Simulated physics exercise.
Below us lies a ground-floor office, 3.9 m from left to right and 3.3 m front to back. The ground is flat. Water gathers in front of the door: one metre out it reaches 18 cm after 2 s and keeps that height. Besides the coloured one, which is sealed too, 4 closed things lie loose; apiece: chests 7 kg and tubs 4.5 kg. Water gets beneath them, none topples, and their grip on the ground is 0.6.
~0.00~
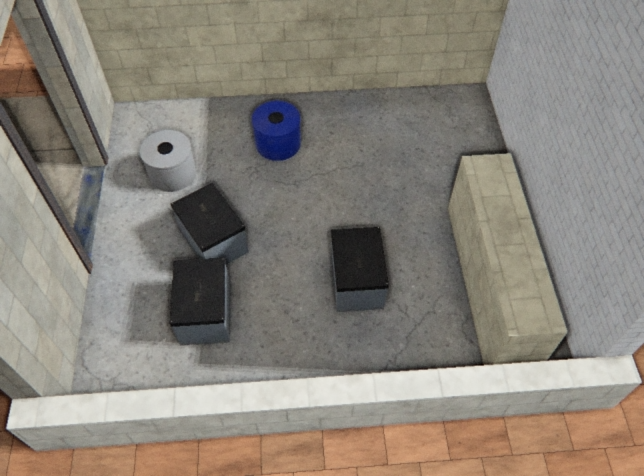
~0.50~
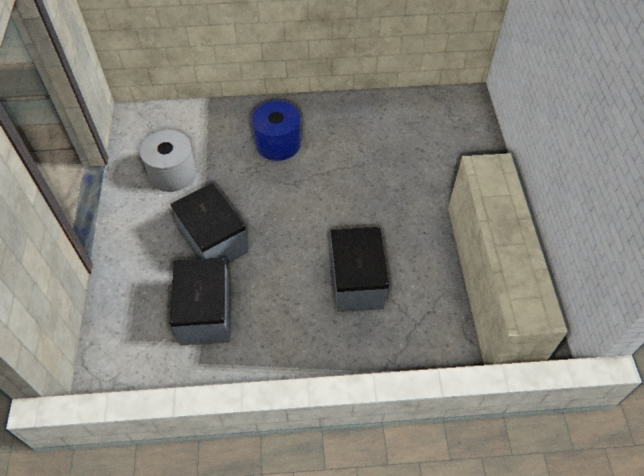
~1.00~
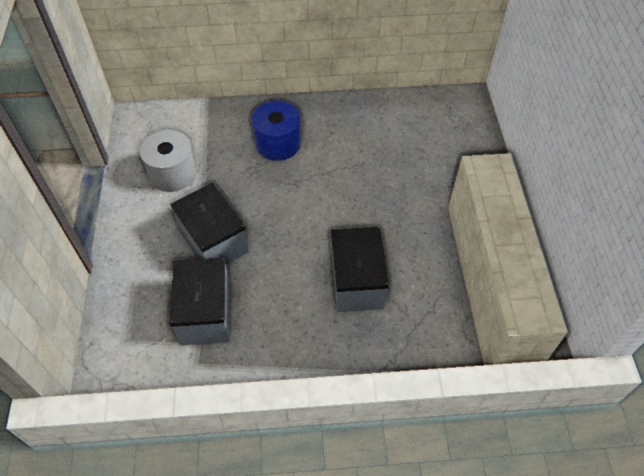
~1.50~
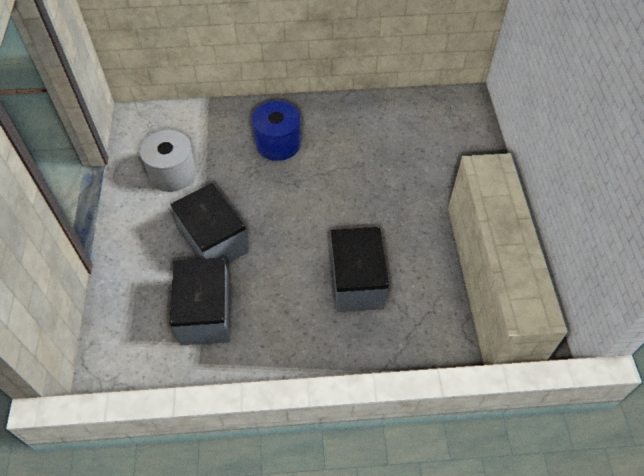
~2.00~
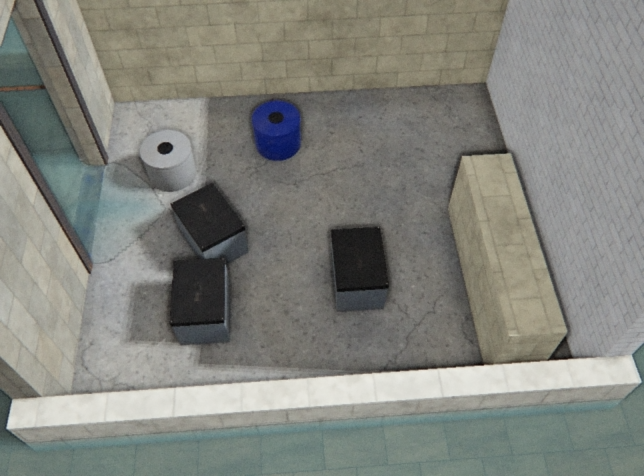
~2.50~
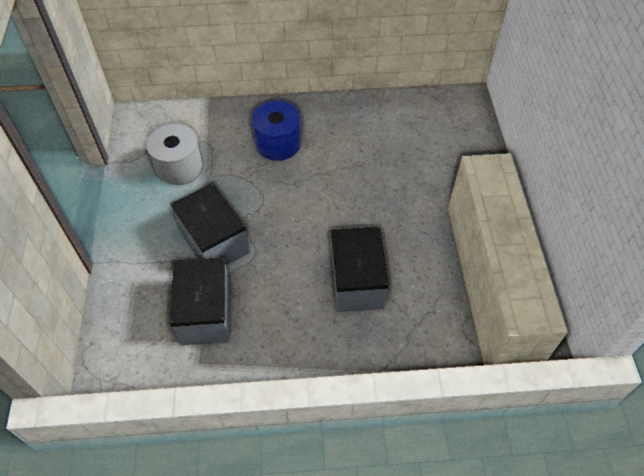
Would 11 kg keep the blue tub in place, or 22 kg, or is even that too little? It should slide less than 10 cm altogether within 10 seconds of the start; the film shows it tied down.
Verdict: Only the larger load is enough.
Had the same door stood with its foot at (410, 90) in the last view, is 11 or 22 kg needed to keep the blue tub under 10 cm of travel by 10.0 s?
In that case the lower weight is enough.
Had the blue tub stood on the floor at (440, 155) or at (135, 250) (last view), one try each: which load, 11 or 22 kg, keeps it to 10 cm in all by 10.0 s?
In turn: Only the larger holds; only the larger holds.
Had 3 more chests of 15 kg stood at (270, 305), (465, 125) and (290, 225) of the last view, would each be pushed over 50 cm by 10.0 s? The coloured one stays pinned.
In turn: Under, more, past it.
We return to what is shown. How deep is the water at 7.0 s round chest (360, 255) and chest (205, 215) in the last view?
About 9 and 9 cm.
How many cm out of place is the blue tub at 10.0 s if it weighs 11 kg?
Roughly 140 cm.
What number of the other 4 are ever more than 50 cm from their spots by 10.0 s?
That makes 4.
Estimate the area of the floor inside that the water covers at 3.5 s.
Roughly 5.5 m2.
After 3.5 s the blue tub would be 1 cm from its start with 11 kg and 0 cm from its start with 22 kg; 4 cm of water round it then.
After 4.5 s the blue tub would be 30 cm from its start with 11 kg and 0 cm from its start with 22 kg; 5 cm of water round it then.
After 7.0 s the blue tub would be 52 cm from its start with 11 kg and 0 cm from its start with 22 kg; 5 cm of water round it then.
After 10.0 s the blue tub would be 145 cm from its start with 11 kg and 0 cm from its start with 22 kg; 8 cm of water round it then.
